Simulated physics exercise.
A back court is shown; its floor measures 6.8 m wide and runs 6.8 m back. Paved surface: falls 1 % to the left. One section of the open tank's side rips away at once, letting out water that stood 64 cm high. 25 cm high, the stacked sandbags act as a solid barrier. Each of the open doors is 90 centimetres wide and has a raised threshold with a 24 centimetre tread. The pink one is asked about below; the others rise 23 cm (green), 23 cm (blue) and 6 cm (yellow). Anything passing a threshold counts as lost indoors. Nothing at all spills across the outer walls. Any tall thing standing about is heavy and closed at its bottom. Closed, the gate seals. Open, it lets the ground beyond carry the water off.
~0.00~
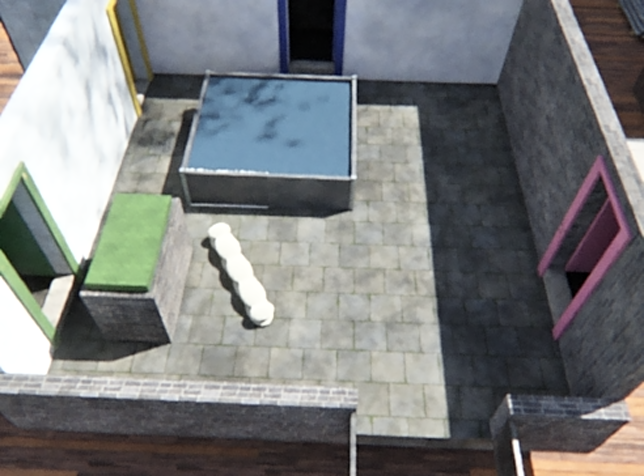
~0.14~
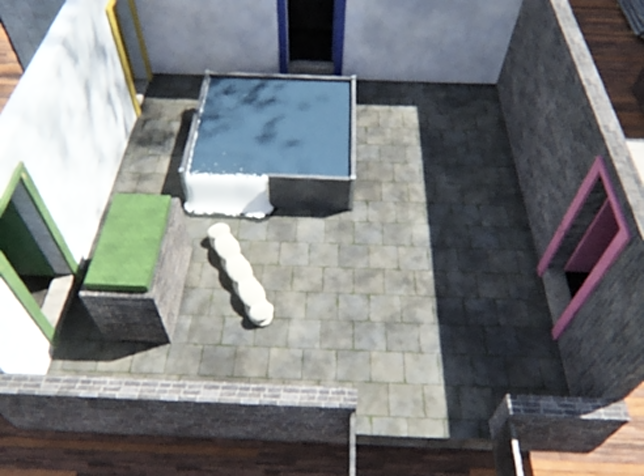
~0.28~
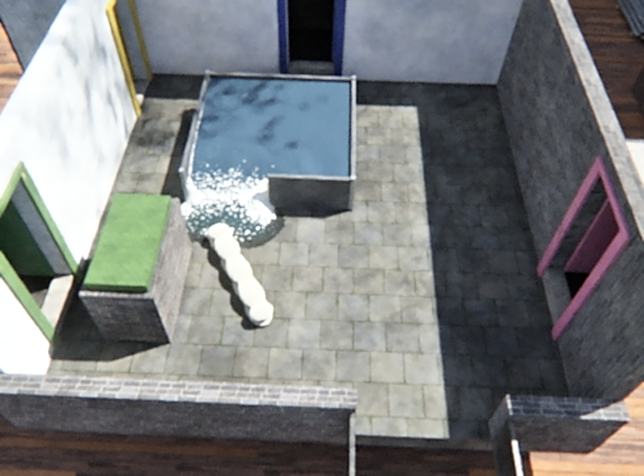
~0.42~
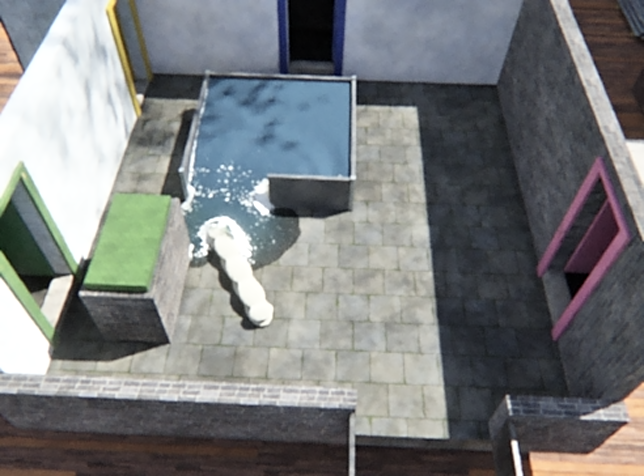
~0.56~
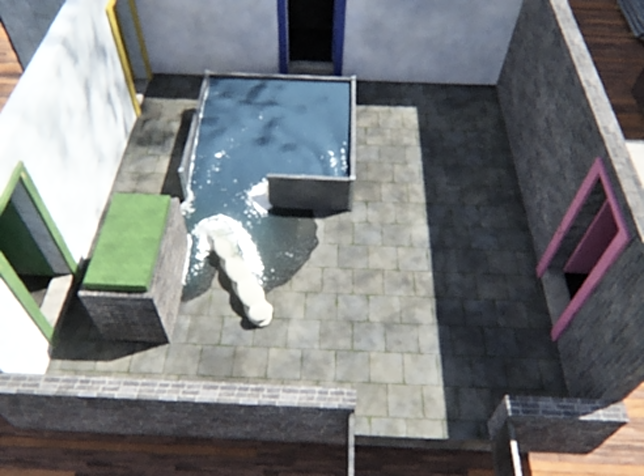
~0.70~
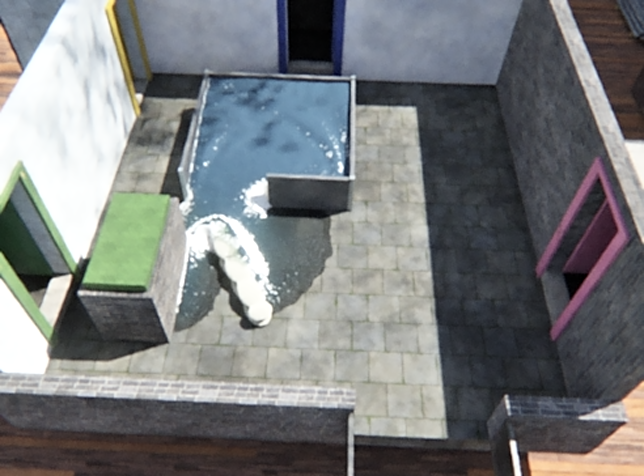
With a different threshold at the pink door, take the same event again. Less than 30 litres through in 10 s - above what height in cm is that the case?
Above about 6 cm.
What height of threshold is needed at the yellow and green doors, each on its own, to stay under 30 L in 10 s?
You'd want about 10.5 centimetres at yellow and about 13.0 centimetres at green.
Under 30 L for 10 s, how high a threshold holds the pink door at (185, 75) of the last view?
12.5 cm.
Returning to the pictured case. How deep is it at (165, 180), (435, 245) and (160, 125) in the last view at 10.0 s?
Around 3 cm, 5 cm and 8 cm.
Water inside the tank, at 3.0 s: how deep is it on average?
Close to 34 cm deep on average.
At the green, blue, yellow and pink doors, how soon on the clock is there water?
Green 1.6 seconds, blue 4.0 seconds, yellow 2.4 seconds, pink 3.2 seconds.
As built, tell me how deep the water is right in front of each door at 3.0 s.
Green door 7 cm, blue door 0 cm, yellow door 4 cm, pink door 0 cm.
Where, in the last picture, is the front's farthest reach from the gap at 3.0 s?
(565, 424).
After 1.4 s water covers 20 % of the floor, deepest (50 cm) near (185, 247); it has not reached the pink door.
After 3.0 s water covers 60 % of the floor, deepest (36 cm) near (224, 230); it has not reached the pink door.
After 10.0 s water covers 95 % of the floor, deepest (15 cm) near (95, 234); 7 cm at the pink door, 0 litres in over its 23 cm threshold.
At the pink door as built, the water arrived by 3.2 s and peaked near 10 cm at 4.8 s.
With a threshold of 5.5 cm, 38 litres would have come in within the 10 s; with 6.5 cm, 24 litres. So under 30 litres takes about 6 cm.
